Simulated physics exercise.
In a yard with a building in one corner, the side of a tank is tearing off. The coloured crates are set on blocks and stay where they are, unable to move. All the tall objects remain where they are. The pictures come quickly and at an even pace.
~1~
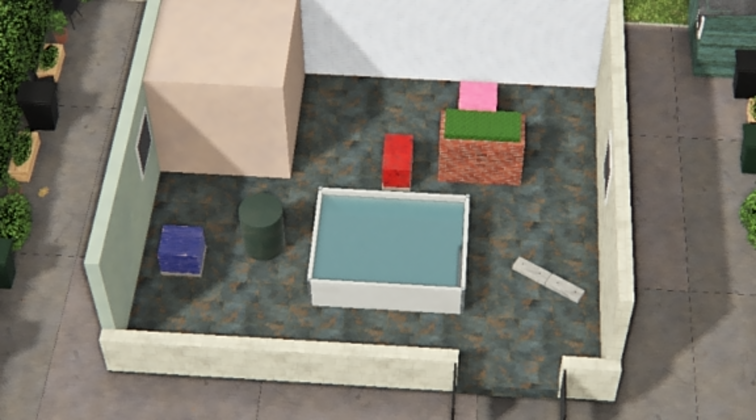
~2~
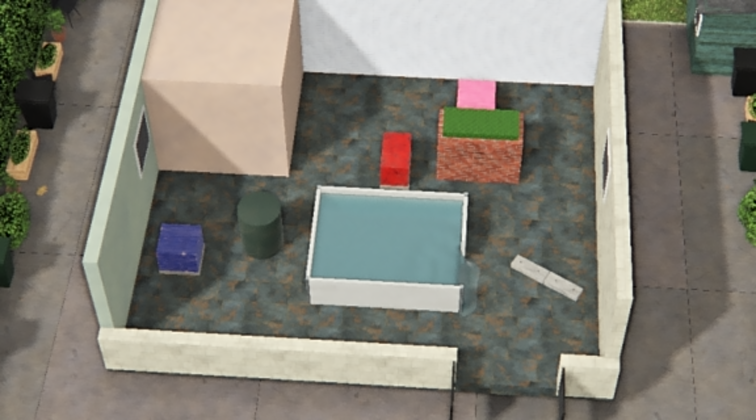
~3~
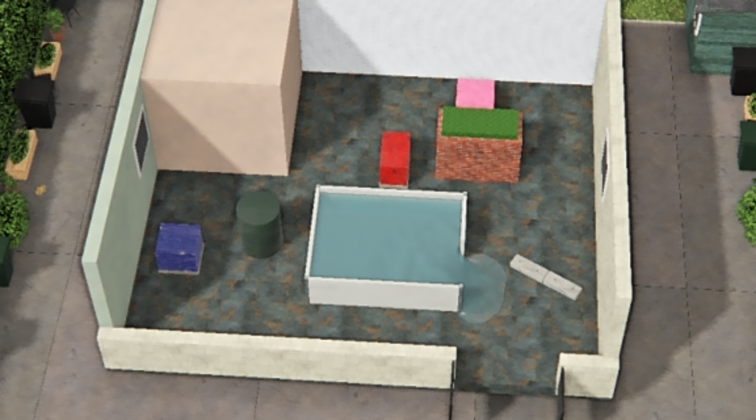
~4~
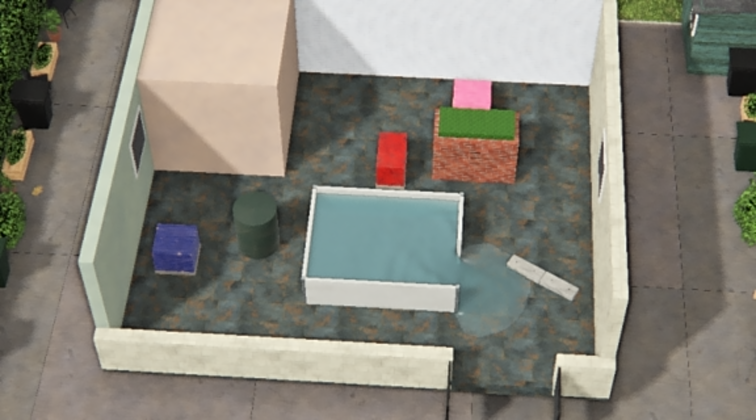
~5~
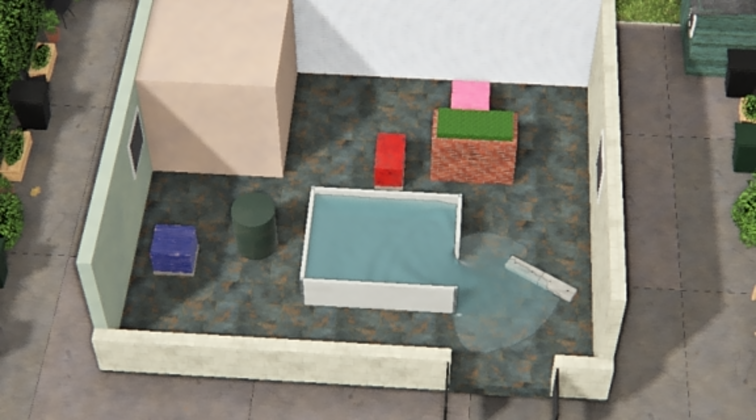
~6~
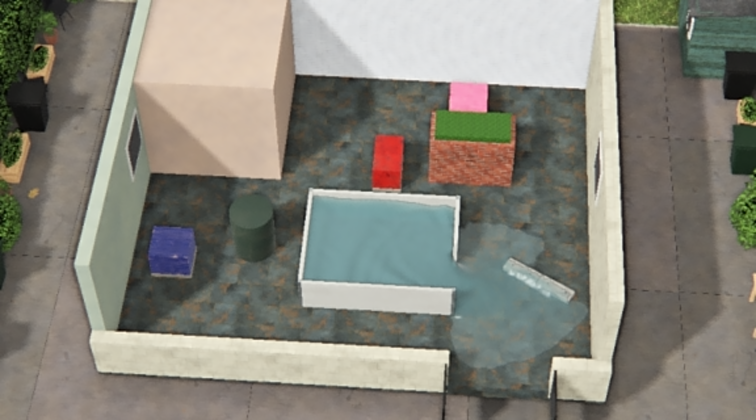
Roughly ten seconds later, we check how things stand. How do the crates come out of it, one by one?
My prediction: The pink crate has too short a plinth. The red crate has a tall enough plinth. The blue crate has a tall enough plinth.
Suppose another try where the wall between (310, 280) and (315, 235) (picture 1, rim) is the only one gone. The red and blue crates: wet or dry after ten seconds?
Red gets drenched; blue gets drenched.
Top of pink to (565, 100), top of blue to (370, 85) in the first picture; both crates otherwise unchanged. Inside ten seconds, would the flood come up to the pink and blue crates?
Note: Pink crate flooded, blue crate flooded.
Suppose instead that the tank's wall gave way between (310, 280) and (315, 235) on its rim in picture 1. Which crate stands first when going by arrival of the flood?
Answer: The blue crate.
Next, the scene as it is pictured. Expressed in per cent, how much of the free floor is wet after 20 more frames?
Close to 30 percent, by my reckoning.
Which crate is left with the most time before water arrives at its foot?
Go for the blue-painted one.
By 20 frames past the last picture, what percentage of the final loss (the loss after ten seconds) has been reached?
My estimate is roughly 25 percent.
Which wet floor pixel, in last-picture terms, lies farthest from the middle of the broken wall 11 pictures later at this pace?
Point: (584, 163) in the last picture's pixels.
A moment on, water covers 20 % of the floor; the pink crate not reached, the red crate not reached, the blue crate not reached.
Next, water covers 20 % of the floor; the pink crate not reached, the red crate not reached, the blue crate not reached.
Then, water covers 30 % of the floor; the pink crate not reached, the red crate not reached, the blue crate not reached.
Later, water covers 50 % of the floor; the pink crate water round its plinth, the red crate water round its plinth, the blue crate not reached.
In the end, water covers 75 % of the floor; the pink crate was topped, the red crate stayed above the water, the blue crate stayed above the water.
